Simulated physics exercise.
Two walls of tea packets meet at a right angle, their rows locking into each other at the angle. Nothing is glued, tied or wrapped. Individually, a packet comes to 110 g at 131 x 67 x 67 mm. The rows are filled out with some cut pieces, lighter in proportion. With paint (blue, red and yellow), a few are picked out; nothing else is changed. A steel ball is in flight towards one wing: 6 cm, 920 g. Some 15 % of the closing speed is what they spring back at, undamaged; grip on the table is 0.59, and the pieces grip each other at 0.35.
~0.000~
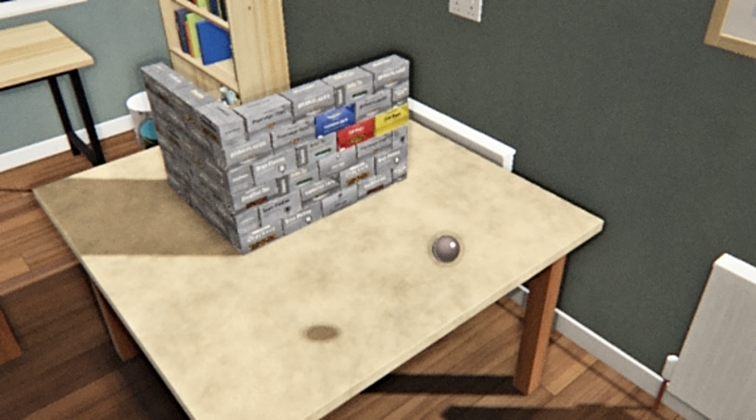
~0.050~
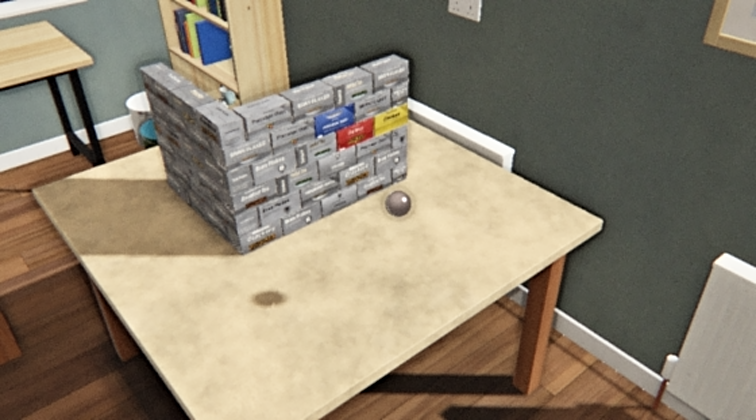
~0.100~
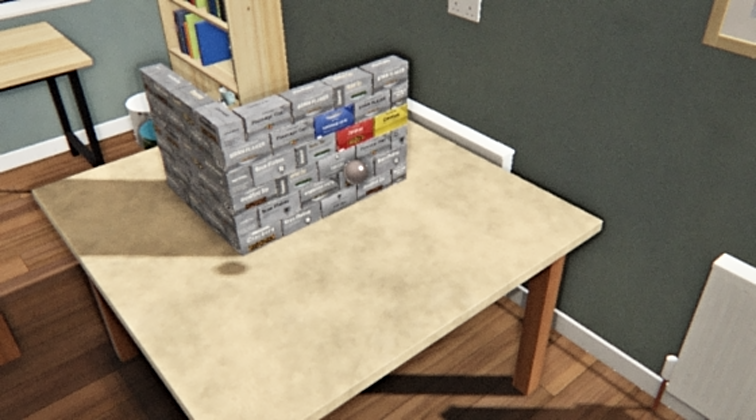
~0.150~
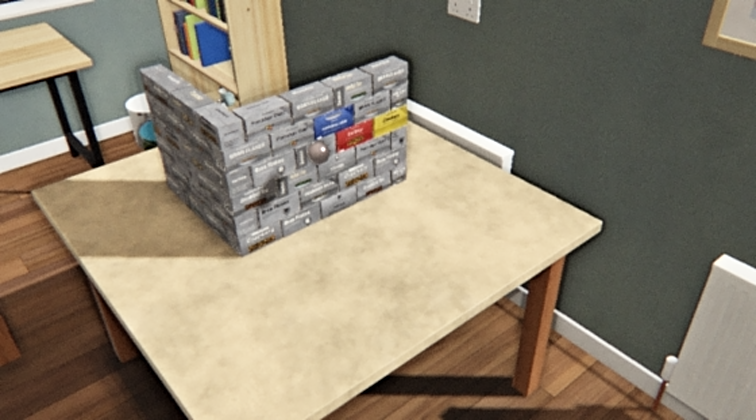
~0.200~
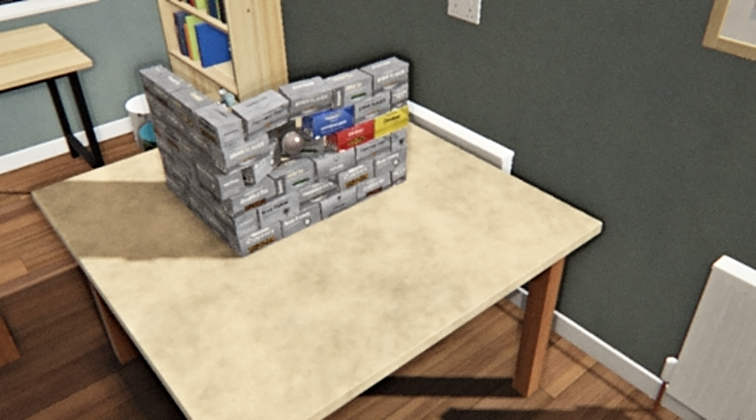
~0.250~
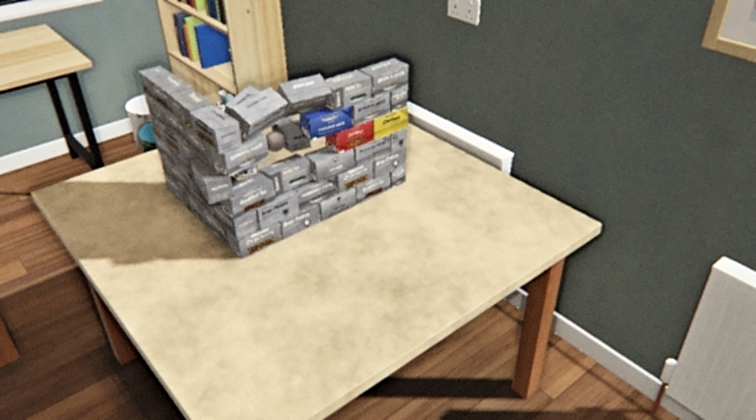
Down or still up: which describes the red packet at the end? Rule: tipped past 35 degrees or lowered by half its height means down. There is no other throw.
Still up.
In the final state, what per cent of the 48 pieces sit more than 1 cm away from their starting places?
I get 25 %.
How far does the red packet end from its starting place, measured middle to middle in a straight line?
Roughly 1 centimetres.
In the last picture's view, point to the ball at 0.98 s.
It should be about (149, 191) in pixels.
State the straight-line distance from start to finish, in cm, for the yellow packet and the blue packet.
Yellow: 0 cm, blue: 38 cm.
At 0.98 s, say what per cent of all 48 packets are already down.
15 per cent.
Around 0.46 s, ball still moving; 6 of the 48 packets down; red packet displaced 5 mm; blue packet tipped 13°.
Around 0.98 s, ball still moving; 8 of the 48 packets down; red packet displaced 6 mm; blue packet tipped 45°, 7 cm lower.
Finally (2.1 s), ball rolling away; 9 of the 48 packets down; red packet displaced 6 mm; blue packet on its side; yellow packet unmoved. Seen by the last camera, middles, red packet near (350, 133), blue packet near (294, 255).
